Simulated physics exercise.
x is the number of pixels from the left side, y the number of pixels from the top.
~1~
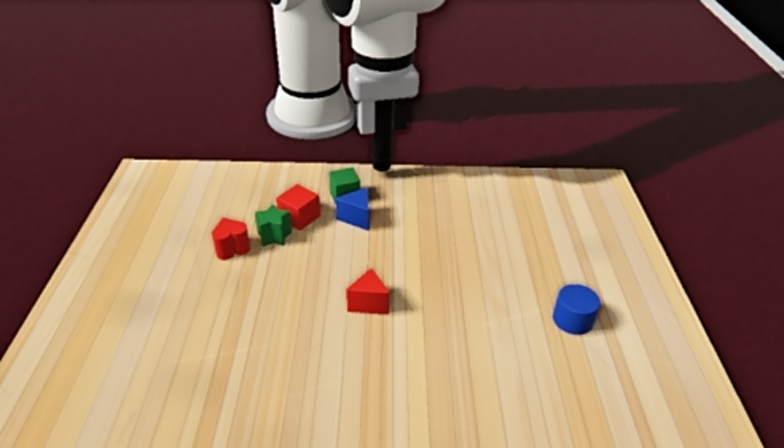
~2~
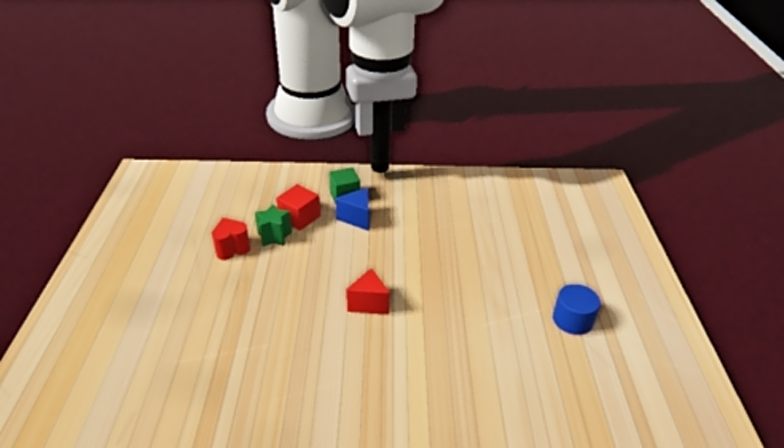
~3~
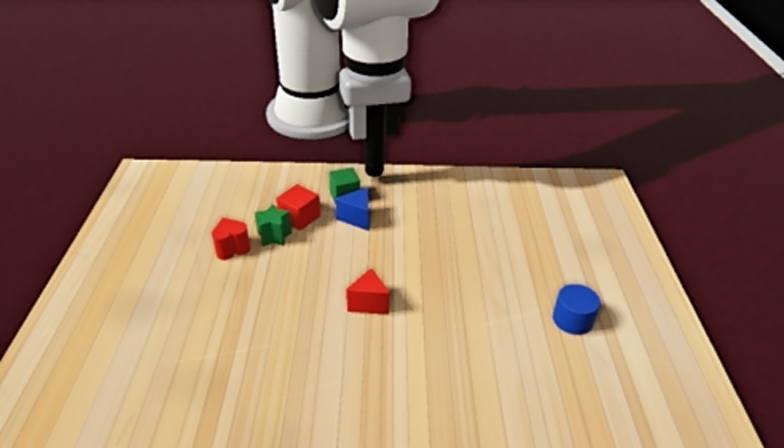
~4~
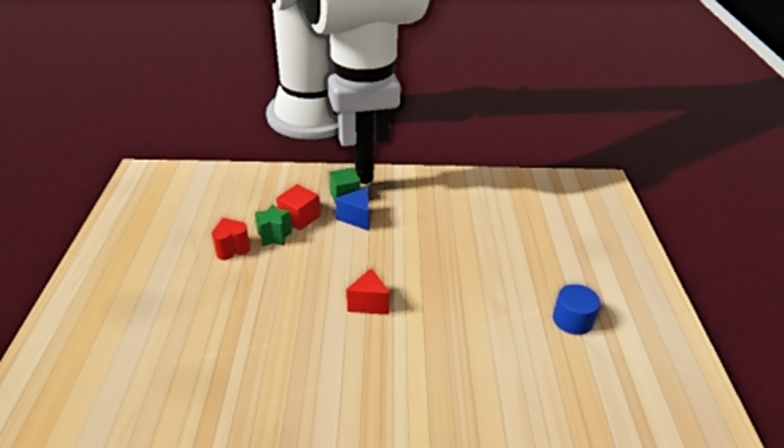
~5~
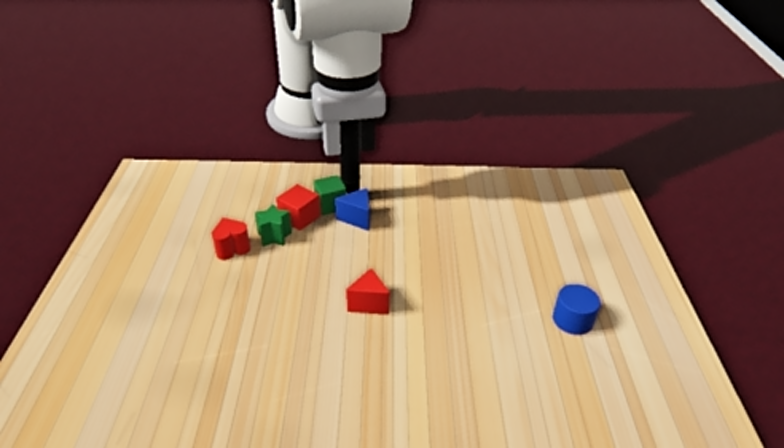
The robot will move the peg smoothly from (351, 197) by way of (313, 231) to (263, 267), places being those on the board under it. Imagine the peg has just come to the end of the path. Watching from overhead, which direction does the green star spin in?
Anticlockwise, looking down.
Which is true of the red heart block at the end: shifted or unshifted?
By the last moment, the red heart block will have left its place.
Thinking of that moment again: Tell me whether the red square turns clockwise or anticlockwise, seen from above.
If we look at it from overhead, the red square pivots clockwise.
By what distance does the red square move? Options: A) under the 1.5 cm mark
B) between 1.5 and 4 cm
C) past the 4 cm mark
The one that fits is C, past the 4 cm mark.
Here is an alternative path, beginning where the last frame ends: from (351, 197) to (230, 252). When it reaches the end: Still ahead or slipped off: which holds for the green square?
Answer: Still ahead.
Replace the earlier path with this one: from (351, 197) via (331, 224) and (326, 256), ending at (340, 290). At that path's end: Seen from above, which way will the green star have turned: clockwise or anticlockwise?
Viewed from overhead, the green star winds up turned anticlockwise.
The first path, step by step. One third of the way, peg (327, 212); red heart block (222, 231); green star (252, 223), turned 20° anticlockwise; red square (271, 204), turned 45° clockwise; green square (302, 203).
Two thirds of the way, peg (297, 235); red heart block (212, 236), turned 10° clockwise; green star (241, 225), turned 35° anticlockwise; red square (252, 202), turned 80° clockwise; green square (275, 213), turned 50° clockwise.
At the end, peg (262, 258); red heart block (210, 237), turned 15° clockwise; green star (240, 225), turned 40° anticlockwise; red square (251, 201), turned 85° clockwise; green square (273, 214), turned 60° clockwise.
